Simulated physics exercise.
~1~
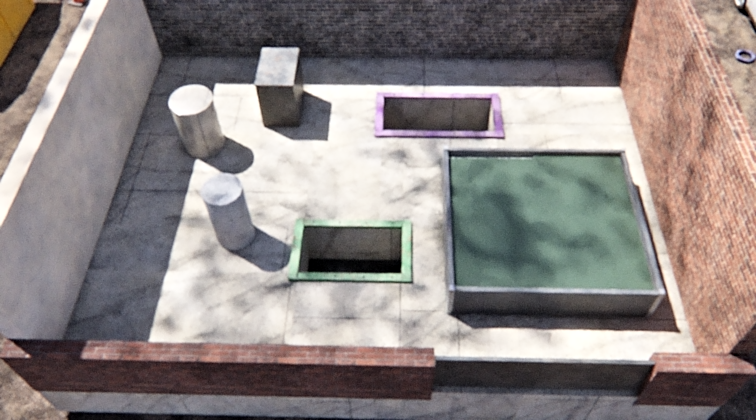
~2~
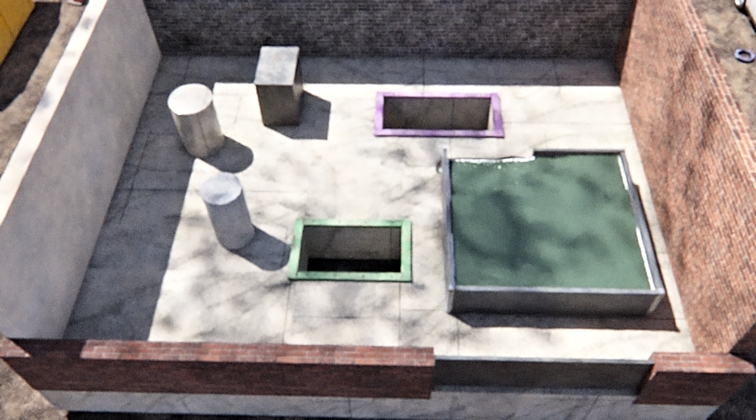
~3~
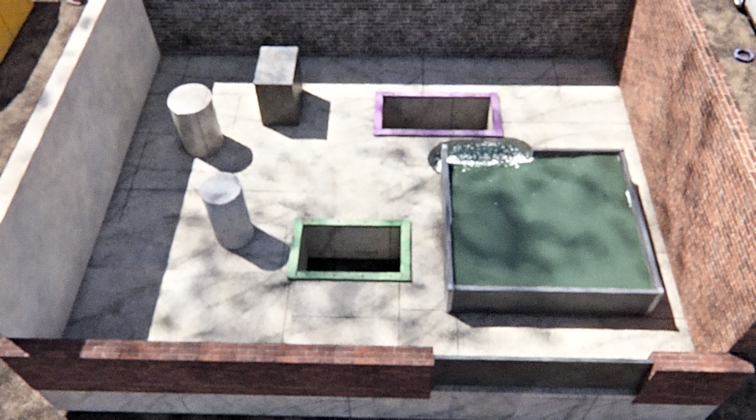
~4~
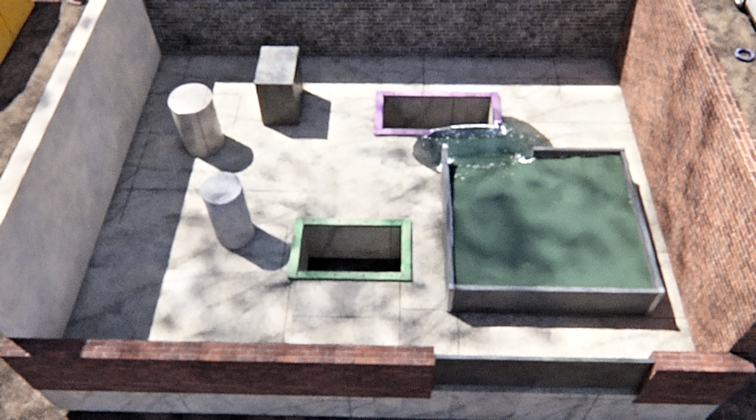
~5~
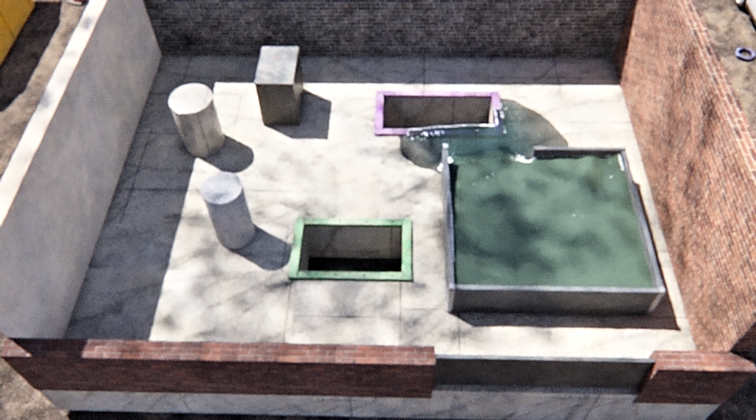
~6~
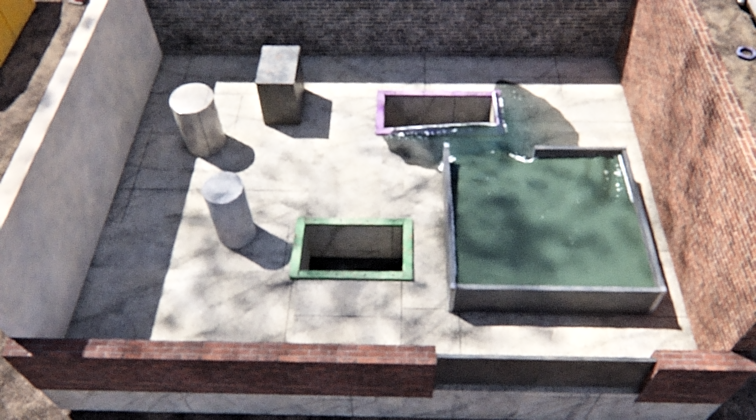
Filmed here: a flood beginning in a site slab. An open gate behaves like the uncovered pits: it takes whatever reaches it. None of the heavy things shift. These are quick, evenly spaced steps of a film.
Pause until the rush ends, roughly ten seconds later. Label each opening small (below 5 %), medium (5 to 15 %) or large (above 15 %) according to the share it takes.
Gate: Small; purple pit: Large; green pit: Small.
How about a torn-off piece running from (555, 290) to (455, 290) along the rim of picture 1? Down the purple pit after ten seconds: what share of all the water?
Near 0 per cent for purple.
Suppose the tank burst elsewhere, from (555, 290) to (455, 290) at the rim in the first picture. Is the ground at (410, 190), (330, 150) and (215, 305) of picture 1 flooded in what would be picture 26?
Unsoaked, then unsoaked, then soaked.
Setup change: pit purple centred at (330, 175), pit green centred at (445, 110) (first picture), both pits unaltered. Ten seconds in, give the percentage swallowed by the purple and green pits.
Measured shares in per cent - purple 0, green 40.
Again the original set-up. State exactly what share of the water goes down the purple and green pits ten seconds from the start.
Near 46 in a hundred, followed by near 0 in a hundred.
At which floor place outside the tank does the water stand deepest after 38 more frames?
Somewhere around (477, 141).
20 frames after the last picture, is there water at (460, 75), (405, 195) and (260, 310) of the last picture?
One by one: Waterlogged / left dry / left dry.
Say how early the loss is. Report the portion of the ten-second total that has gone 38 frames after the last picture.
That comes to 85 per cent, as I work it out.
A moment on, water covers 10 % of the floor; the gate 0 %, the purple pit 9 %, the green pit 0 %.
Next, water covers 15 % of the floor; the gate 0 %, the purple pit 18 %, the green pit 0 %.
Then, water covers 25 % of the floor; the gate 0 %, the purple pit 29 %, the green pit 0 %.
Later, water covers 45 % of the floor; the gate 0 %, the purple pit 40 %, the green pit 0 %.
In the end, water covers 70 % of the floor; the gate 0 %, the purple pit 46 %, the green pit 0 %.
